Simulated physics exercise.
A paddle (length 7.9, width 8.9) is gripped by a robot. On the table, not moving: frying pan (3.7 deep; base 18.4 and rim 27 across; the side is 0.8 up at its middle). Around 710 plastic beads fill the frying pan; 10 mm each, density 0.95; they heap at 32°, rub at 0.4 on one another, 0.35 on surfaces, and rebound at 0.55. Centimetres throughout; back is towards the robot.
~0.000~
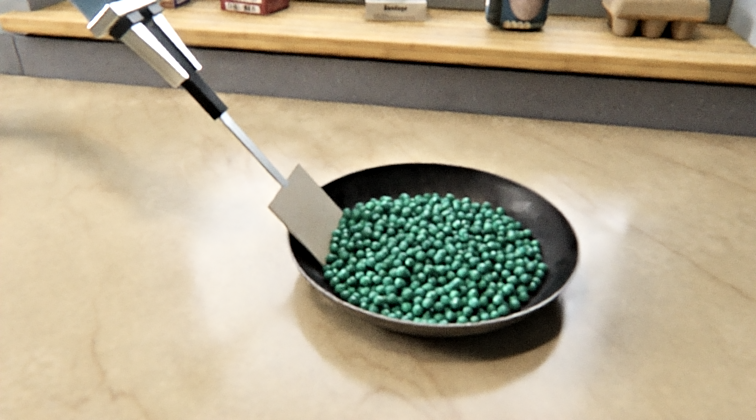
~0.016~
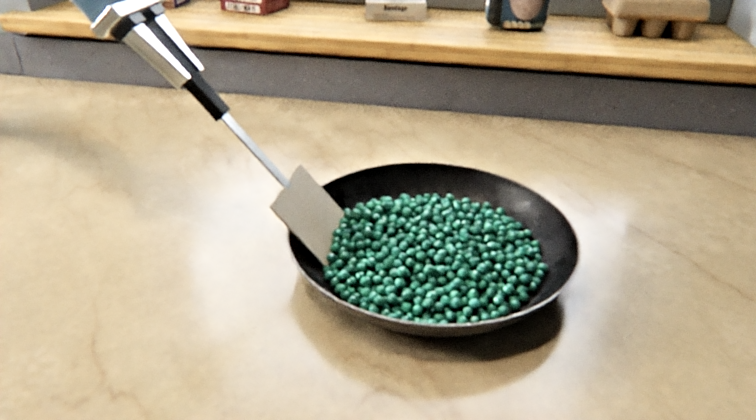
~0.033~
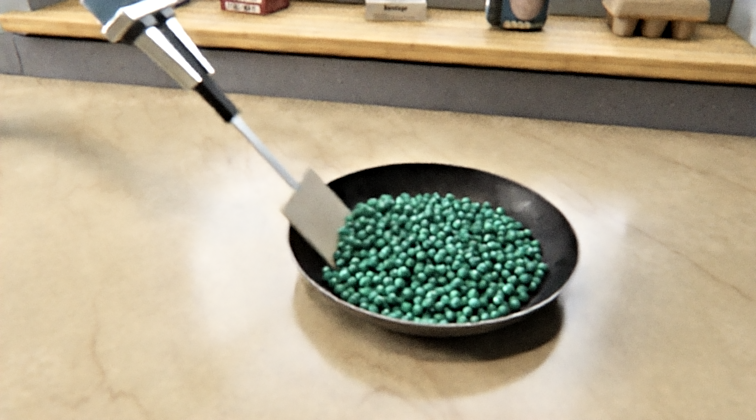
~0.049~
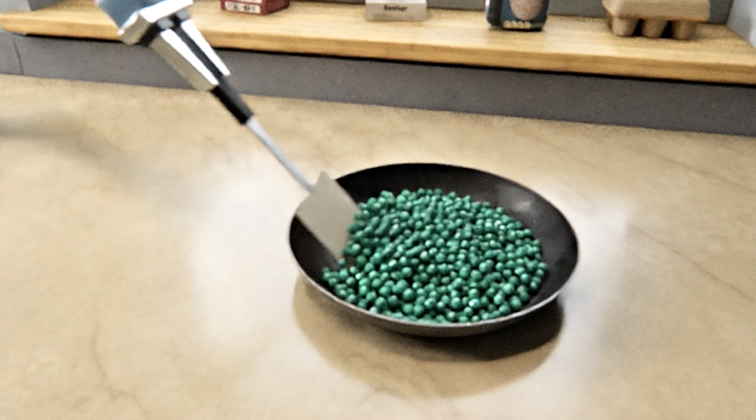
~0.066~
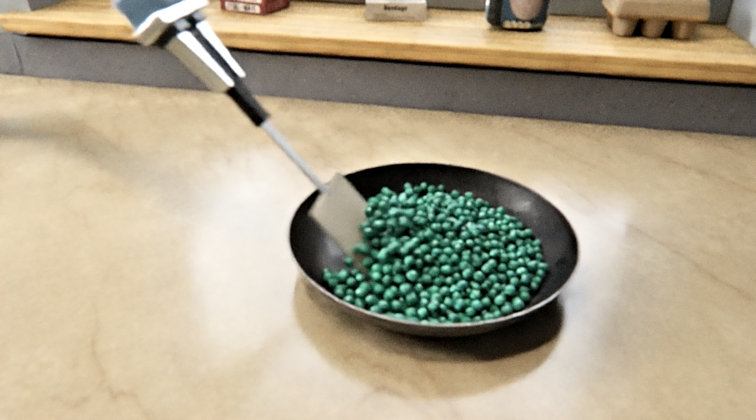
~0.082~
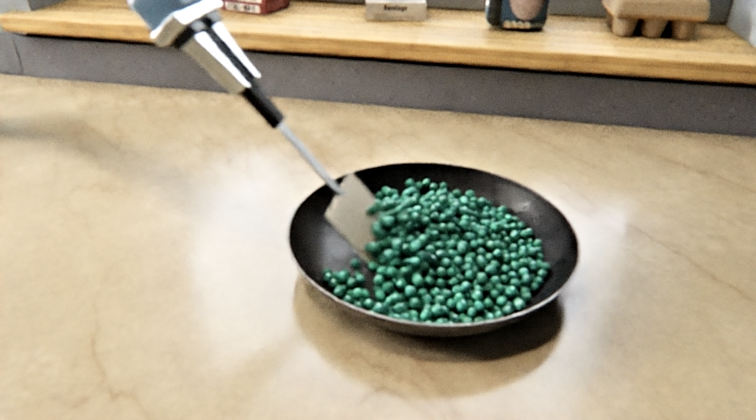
A robot arm holding a flat paddle slid it rightward through a dark frying pan full of shiny green beads, pushing the nearest ones into a heap and baring some of the pan's left side.
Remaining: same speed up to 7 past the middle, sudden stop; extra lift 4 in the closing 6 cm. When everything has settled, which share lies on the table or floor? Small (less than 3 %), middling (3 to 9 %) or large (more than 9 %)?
On the table or floor the share is large, more than 9 %.
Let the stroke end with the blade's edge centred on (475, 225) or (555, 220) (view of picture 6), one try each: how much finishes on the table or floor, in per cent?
Some 5 and 25 per cent.
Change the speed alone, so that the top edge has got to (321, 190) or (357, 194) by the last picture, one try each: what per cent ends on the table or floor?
About 5 and 20 per cent.
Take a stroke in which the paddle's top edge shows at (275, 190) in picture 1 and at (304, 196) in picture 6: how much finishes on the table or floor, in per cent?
About 0 per cent.
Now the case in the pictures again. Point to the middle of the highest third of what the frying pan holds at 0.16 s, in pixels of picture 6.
Near (474, 240).
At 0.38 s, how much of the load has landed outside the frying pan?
Some 10 per cent.
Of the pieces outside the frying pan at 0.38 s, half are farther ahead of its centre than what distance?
About 22 cm.
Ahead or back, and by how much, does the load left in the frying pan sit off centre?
Roughly 4.5 cm ahead.
After 0.12 s, sloping 50°, highest piece 7 above the table; 710 in the frying pan.
After 0.16 s, sloping 50°, highest piece 7 above the table; 709 in the frying pan, 1 on the blade or in flight.
After 0.38 s, sloping 50°, highest piece 4 above the table; 621 in the frying pan, 88 on the table or floor, 1 on the blade or in flight.
After 1.43 s, sloping 50°, highest piece 4 above the table; 621 in the frying pan, 89 on the table or floor.
In the end, 621 in the frying pan, 89 on the table or floor. That is 13 % on the table or floor.
